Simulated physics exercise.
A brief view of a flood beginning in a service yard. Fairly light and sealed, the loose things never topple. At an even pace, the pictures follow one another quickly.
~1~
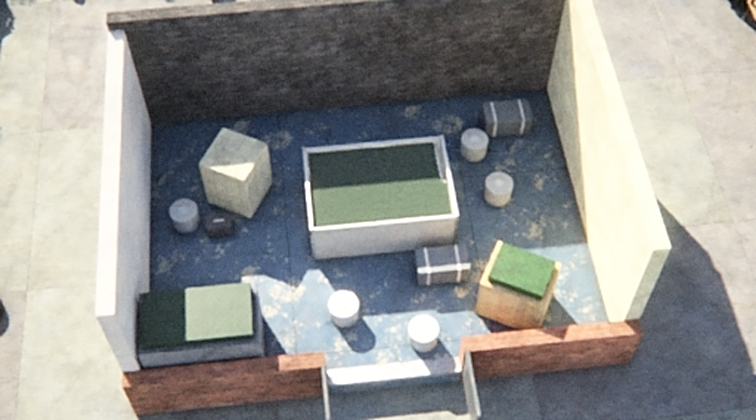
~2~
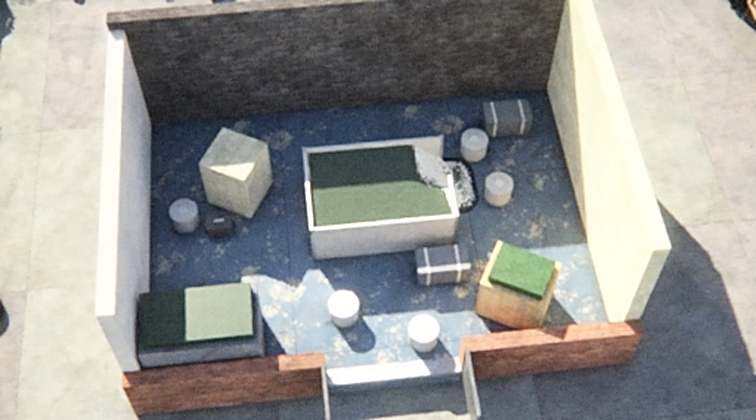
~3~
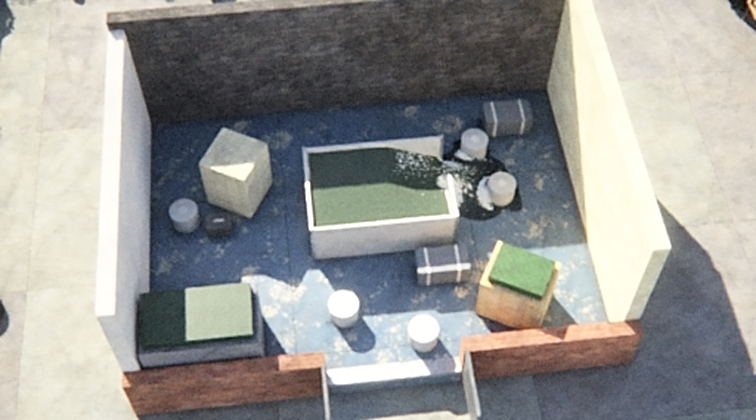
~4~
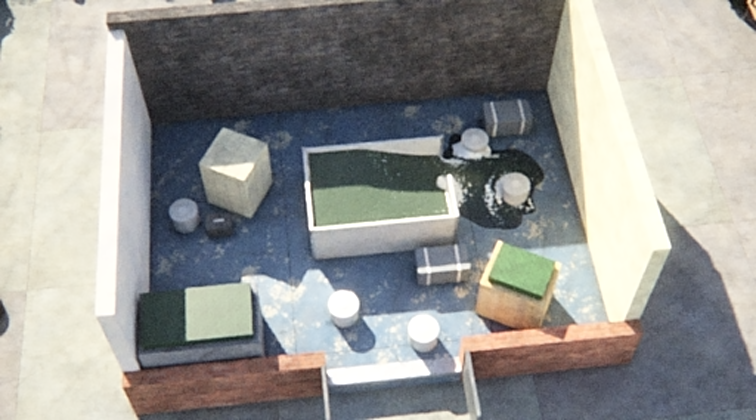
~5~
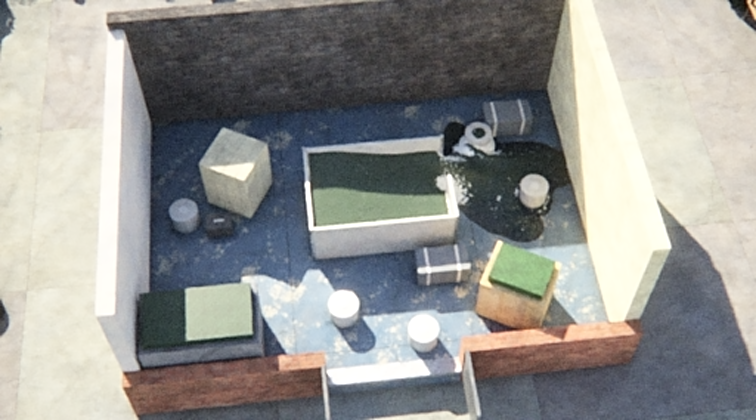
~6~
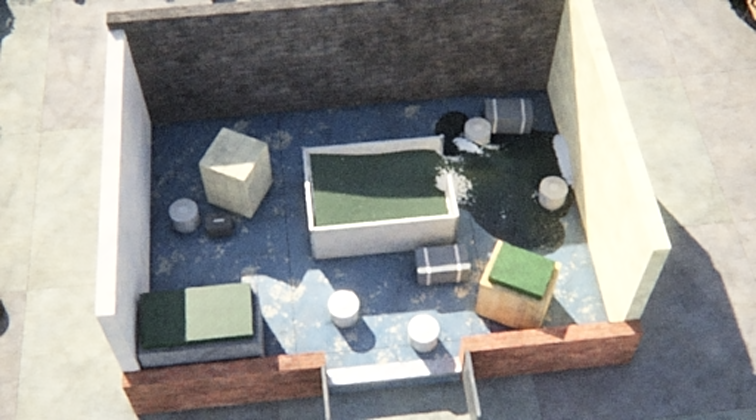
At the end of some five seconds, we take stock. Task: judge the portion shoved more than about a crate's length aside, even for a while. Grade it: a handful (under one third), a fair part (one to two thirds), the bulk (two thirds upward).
A fair part.
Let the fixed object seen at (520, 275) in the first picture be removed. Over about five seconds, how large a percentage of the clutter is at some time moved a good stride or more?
About 50%.
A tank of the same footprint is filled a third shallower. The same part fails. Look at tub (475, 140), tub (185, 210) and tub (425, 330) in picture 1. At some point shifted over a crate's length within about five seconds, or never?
In the order asked: Over that distance, below that distance and below that distance.
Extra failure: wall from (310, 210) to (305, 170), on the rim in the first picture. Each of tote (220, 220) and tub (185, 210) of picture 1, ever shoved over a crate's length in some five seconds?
In the order given: Travelled that far, travelled that far.
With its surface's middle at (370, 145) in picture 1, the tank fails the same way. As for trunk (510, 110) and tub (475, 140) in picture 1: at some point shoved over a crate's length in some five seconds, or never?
Well, one by one: Went the distance, then went the distance.
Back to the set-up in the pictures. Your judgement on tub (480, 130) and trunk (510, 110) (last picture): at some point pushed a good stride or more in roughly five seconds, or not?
Taking them as you listed them, I'd say travelled that much for the first and travelled that much for the second.
A moment on, 2 of 8 are well off their spots; 0 afloat.
Next, 3 of 8 are well off their spots; 1 afloat.
Later, 3 of 8 are well off their spots; 1 afloat.
In the end, 3 of 8 are well off their spots, and 3 have been at some point; 1 afloat.
